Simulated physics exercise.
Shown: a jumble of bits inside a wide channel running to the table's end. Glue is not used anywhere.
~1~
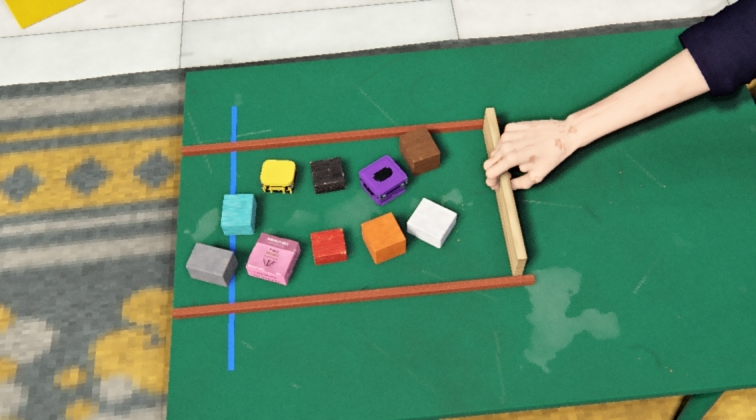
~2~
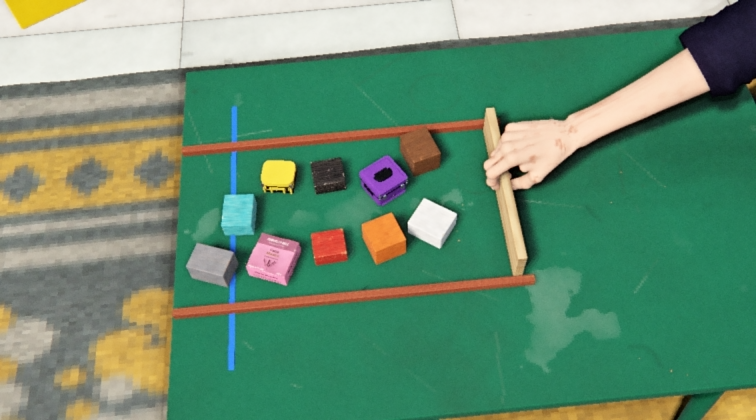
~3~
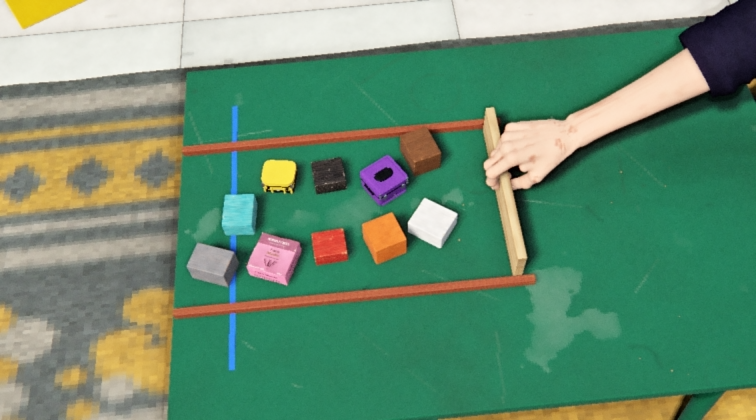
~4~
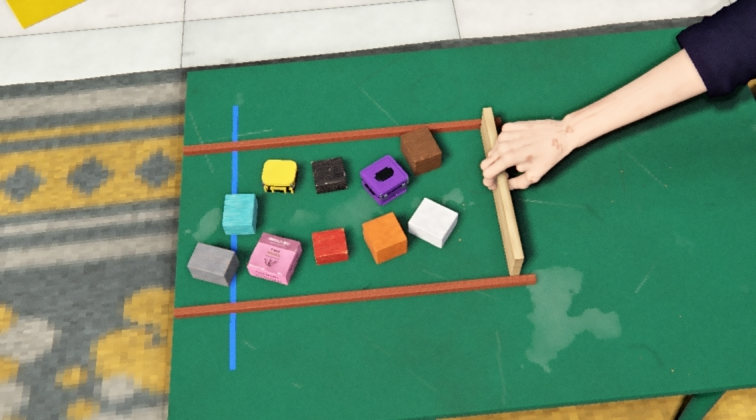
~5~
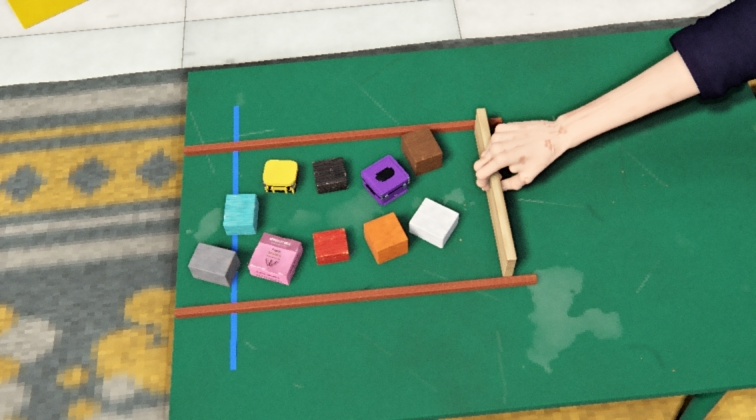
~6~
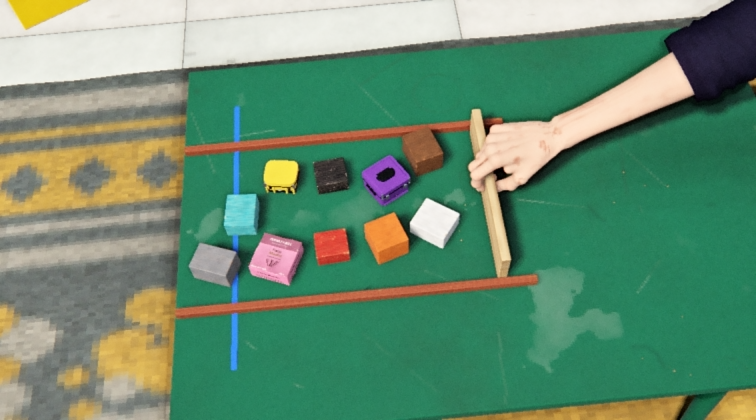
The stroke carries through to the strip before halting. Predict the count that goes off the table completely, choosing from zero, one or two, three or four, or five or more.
The count is three or four.
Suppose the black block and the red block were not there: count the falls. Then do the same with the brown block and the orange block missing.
Counts - first: 1, second: 3.
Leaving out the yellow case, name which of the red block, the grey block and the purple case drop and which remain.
Red block - safe; grey block - gone; purple case - safe.
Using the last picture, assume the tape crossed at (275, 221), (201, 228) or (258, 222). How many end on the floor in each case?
1, 6, 2.
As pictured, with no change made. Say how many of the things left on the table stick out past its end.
The answer comes to 3.
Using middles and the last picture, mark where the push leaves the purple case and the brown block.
The purple case finishes at (216, 206); the brown block finishes at (220, 168).
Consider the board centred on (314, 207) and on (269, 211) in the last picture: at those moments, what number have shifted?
Well, it's 9 at the first one and 10 at the second.
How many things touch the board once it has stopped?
The count in contact is 4.
A little later, none off yet; grey block at rest near (215, 265); turquoise block at rest near (242, 214); pink box at rest near (277, 259).
Next, none off yet; grey block moving near (210, 265); turquoise block at rest near (242, 214); pink box shifted a little near (254, 261).
Later still, one off so far; grey block dropping near (171, 342); turquoise block shifted a little near (220, 216); pink box shifted well along near (183, 273).
When it is over, the number that fall off is three or four; down, yellow case, pink box and grey block.
